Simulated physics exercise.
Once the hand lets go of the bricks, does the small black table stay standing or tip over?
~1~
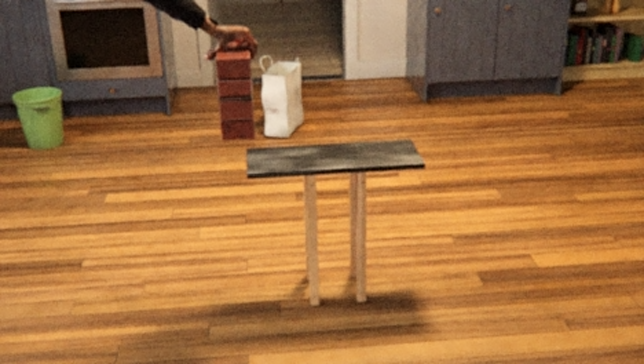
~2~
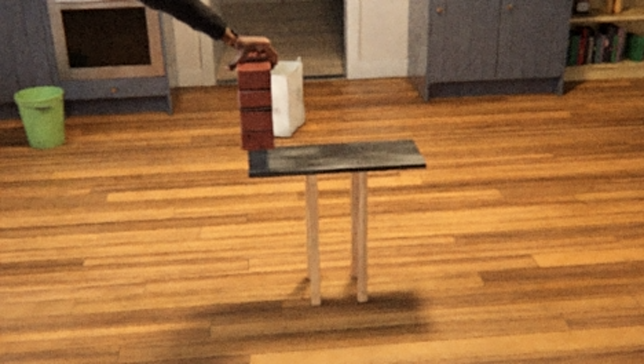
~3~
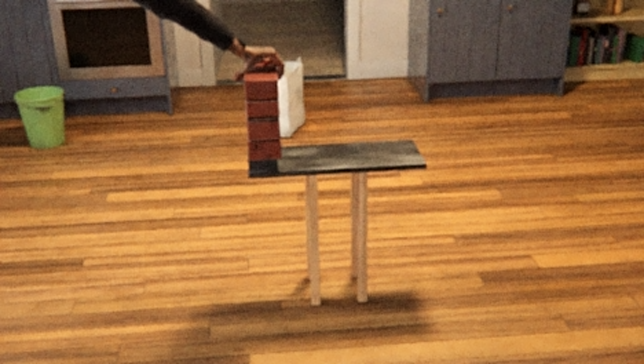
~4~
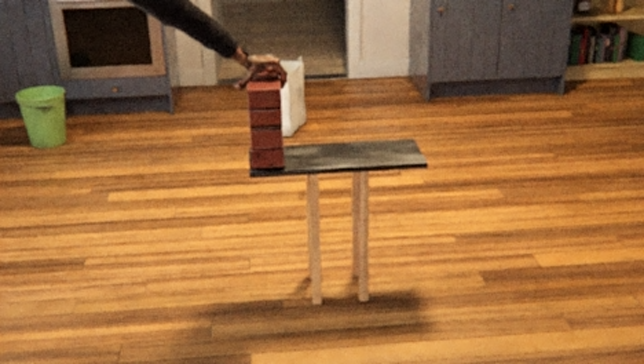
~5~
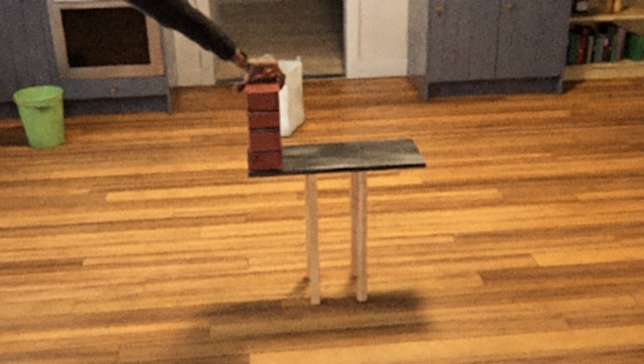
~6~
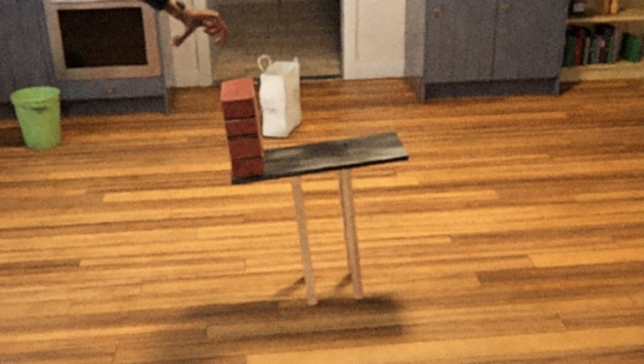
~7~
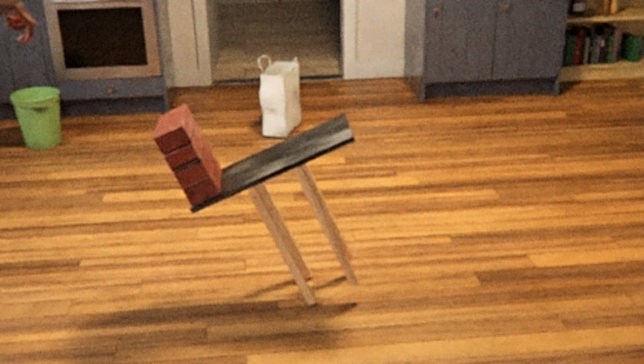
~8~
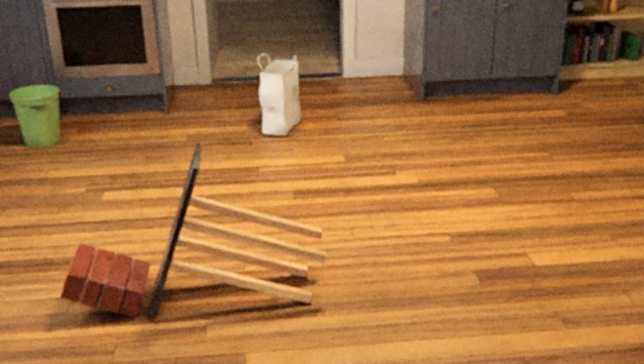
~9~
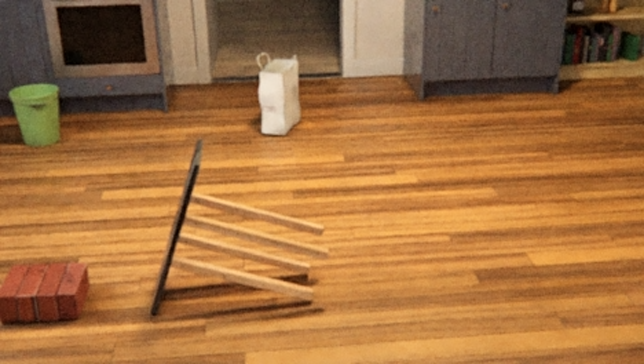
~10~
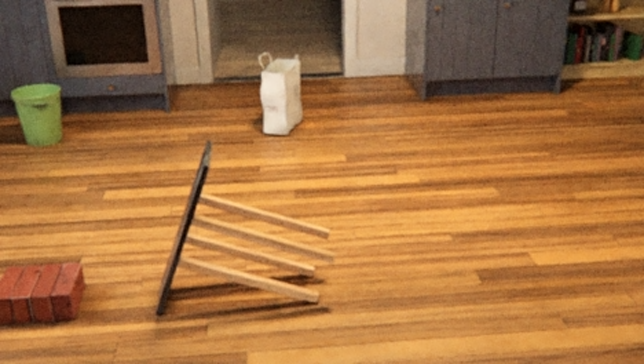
The table tips over to the left and ends up on its side, with the bricks on the floor beyond it.
